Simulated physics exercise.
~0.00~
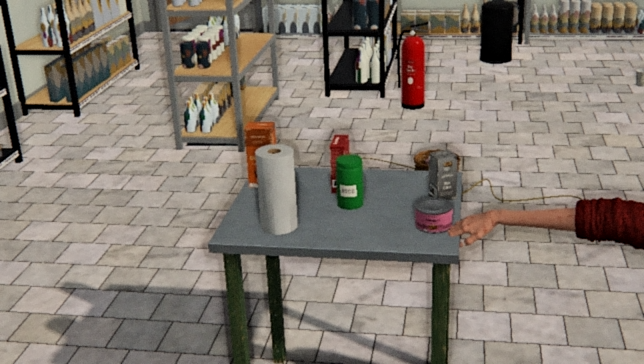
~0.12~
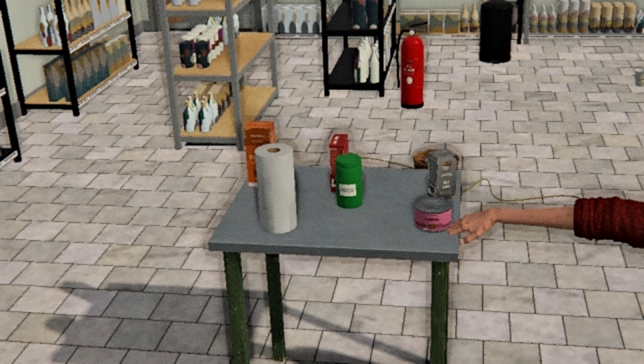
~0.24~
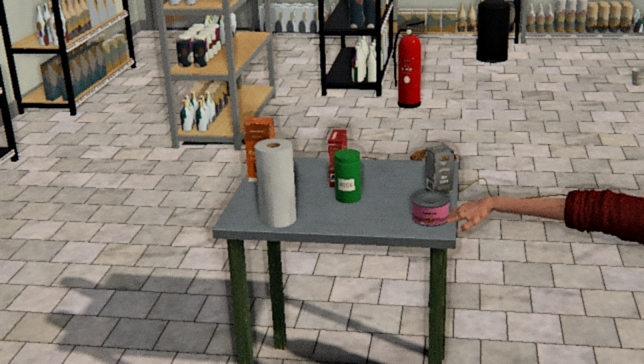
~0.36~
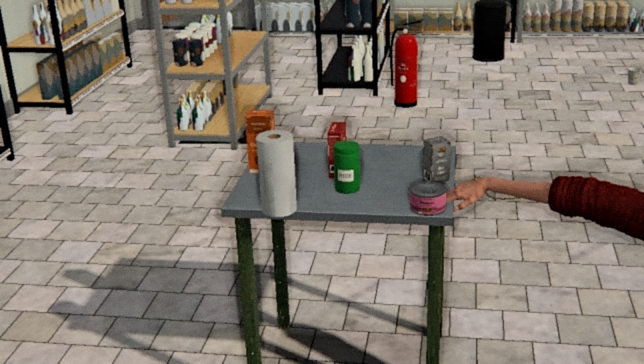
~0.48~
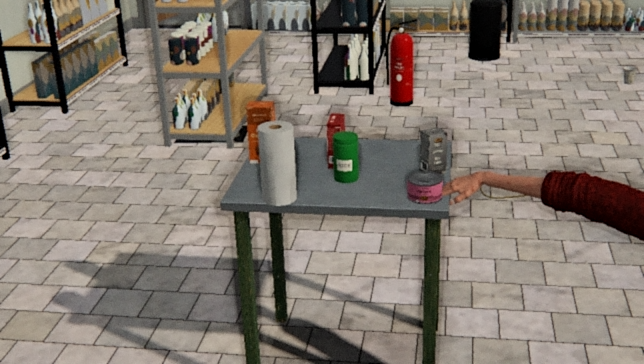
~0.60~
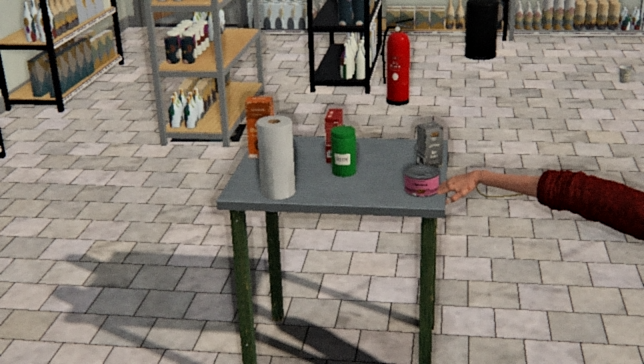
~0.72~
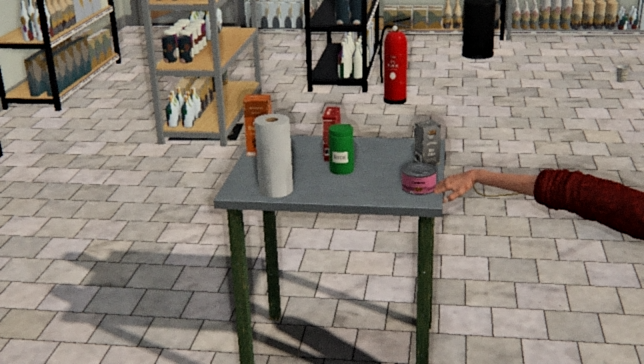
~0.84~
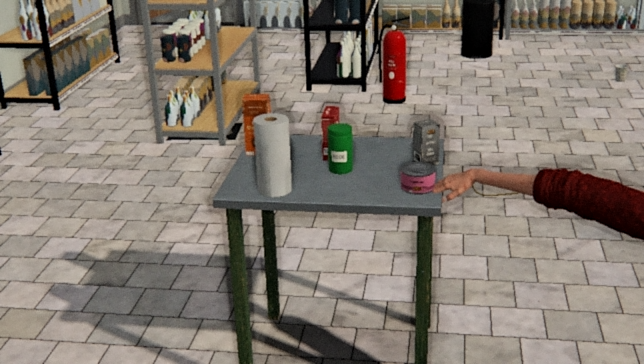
In a shop with stocked shelves, a red-sleeved arm reached in from the right to a grey side table and shifted it slightly away, and the white roll, green jar, pink tub and cartons rode along, all ending upright on top.
